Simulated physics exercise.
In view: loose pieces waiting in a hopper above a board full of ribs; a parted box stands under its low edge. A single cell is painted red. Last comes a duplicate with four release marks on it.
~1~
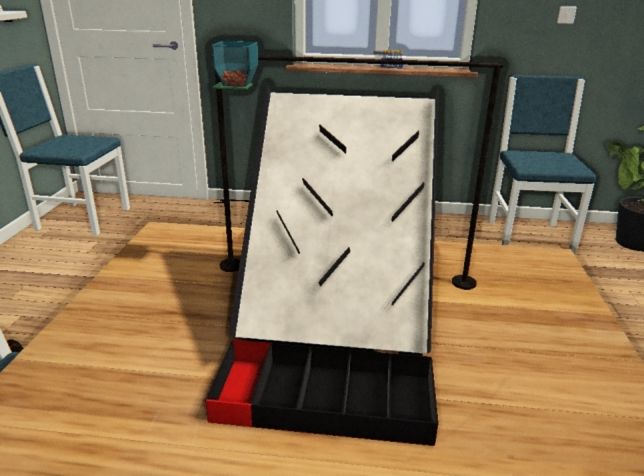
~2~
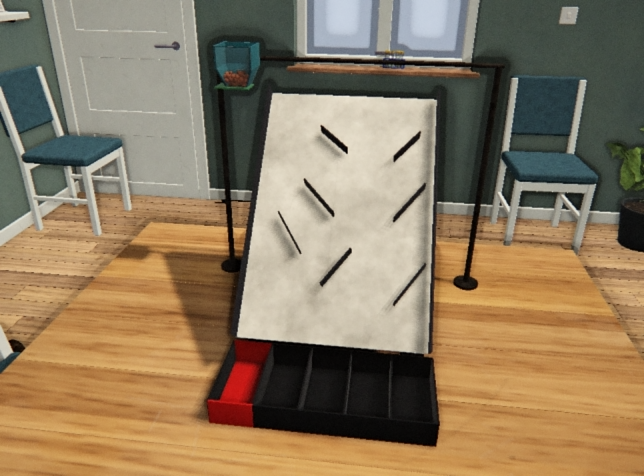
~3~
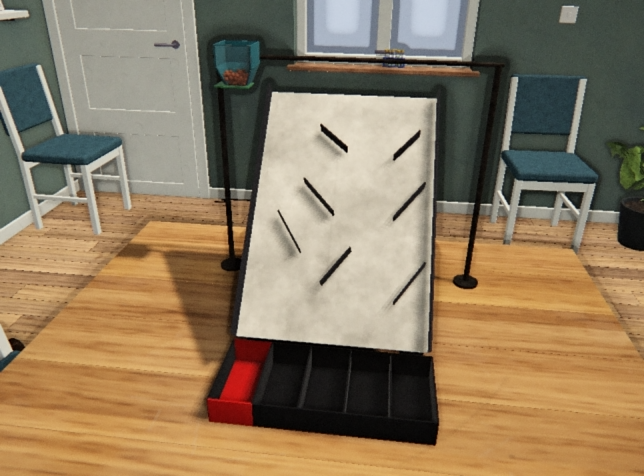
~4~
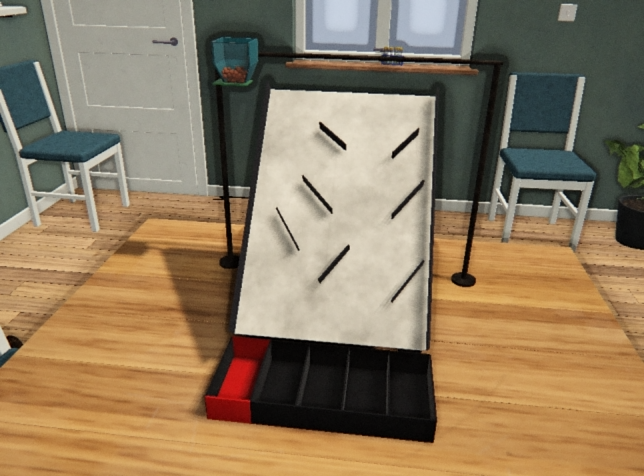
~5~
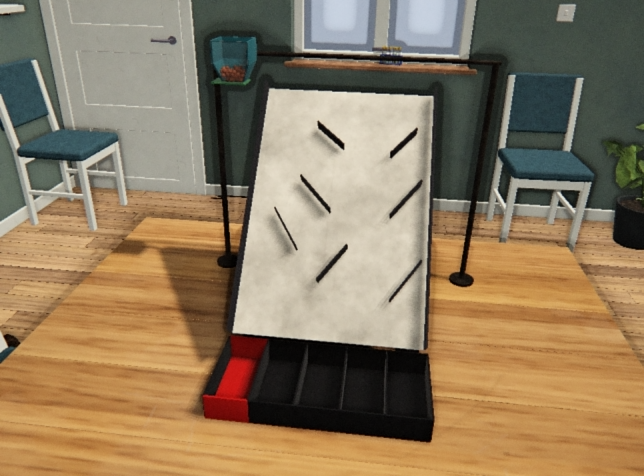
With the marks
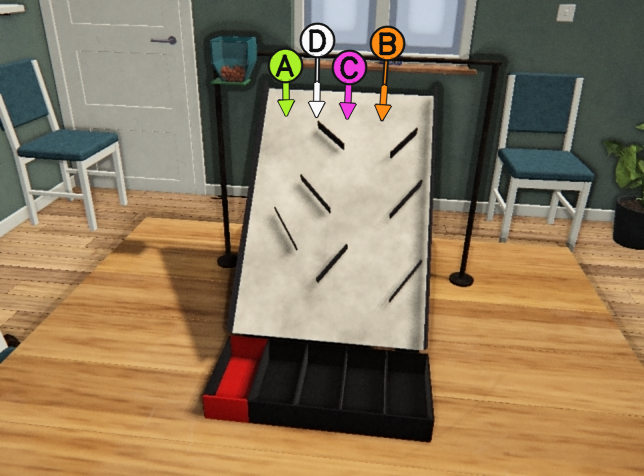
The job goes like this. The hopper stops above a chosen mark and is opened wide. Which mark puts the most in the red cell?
The answer is mark A.
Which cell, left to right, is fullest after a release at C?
The fourth from the left.
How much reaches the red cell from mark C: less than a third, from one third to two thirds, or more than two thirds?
Less than a third.
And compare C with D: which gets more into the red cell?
That would be D.
On the marked copy, mark A meets the board at (286, 110); mark B meets the board at (382, 114); mark C meets the board at (347, 113); mark D meets the board at (316, 111).
If A is chosen, about two thirds in the red cell, about a third in other cells.
If B is chosen, a small part in the red cell, most in other cells, a small part outside the box.
If C is chosen, a stray few in the red cell, nearly all in other cells.
If D is chosen, about a quarter in the red cell, most in other cells.
